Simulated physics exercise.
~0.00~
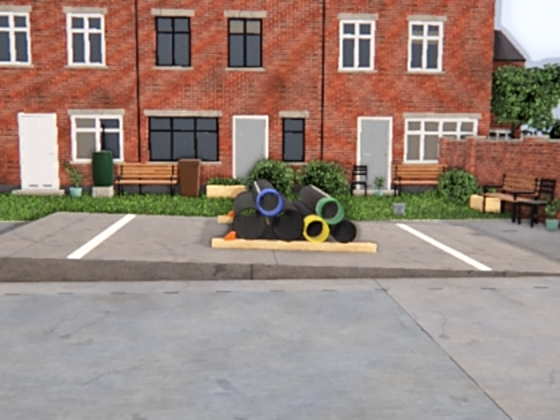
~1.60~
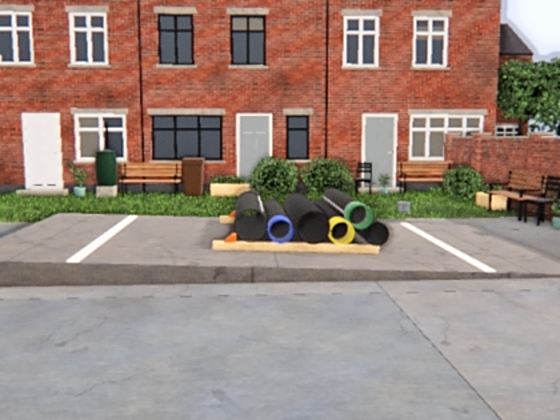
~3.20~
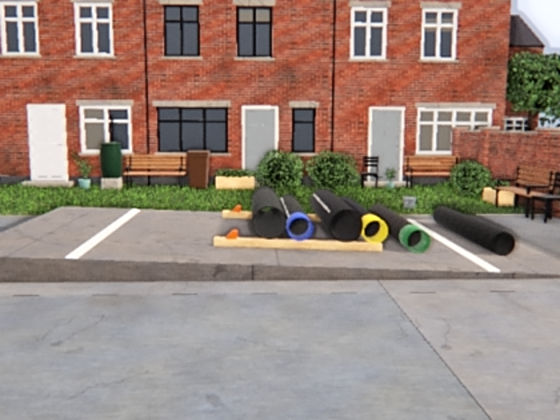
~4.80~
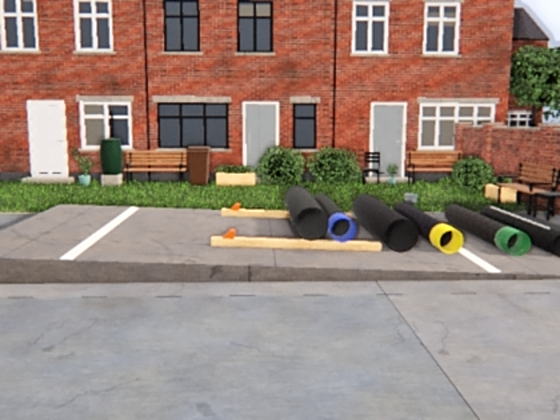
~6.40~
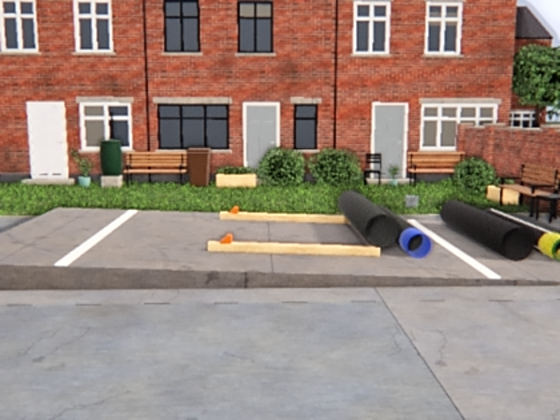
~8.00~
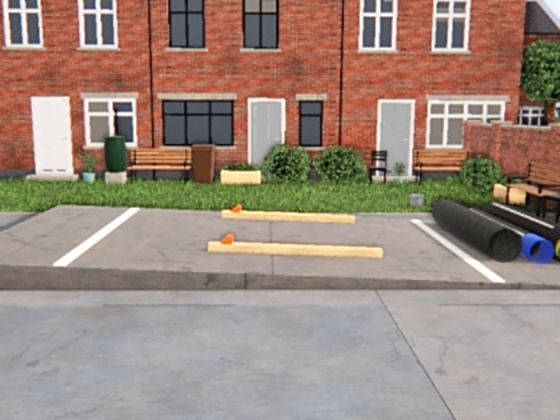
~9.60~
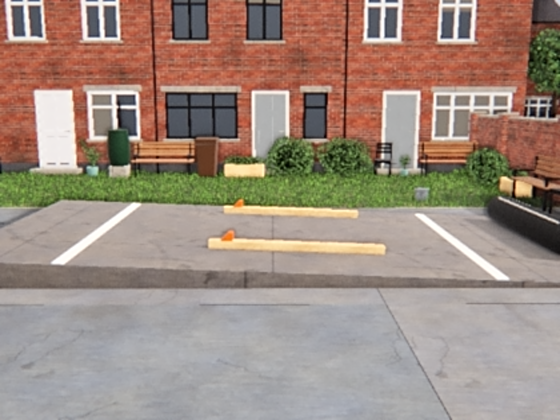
At the start, a small stack of dark hollow pipes, some with blue, yellow and green ends, rests on wooden bearers between two white lines, in front of a red brick terrace. The stack slumps and spreads to the right, with the blue-ended pipe dropping low. The pipes then roll off the bearers one after another, green leading yellow across the right line. The blue one follows with the remaining black pipes, crossing the same line. By the end, the bearers lie bare with small orange chocks at their left, and only dark piping shows at the right edge.
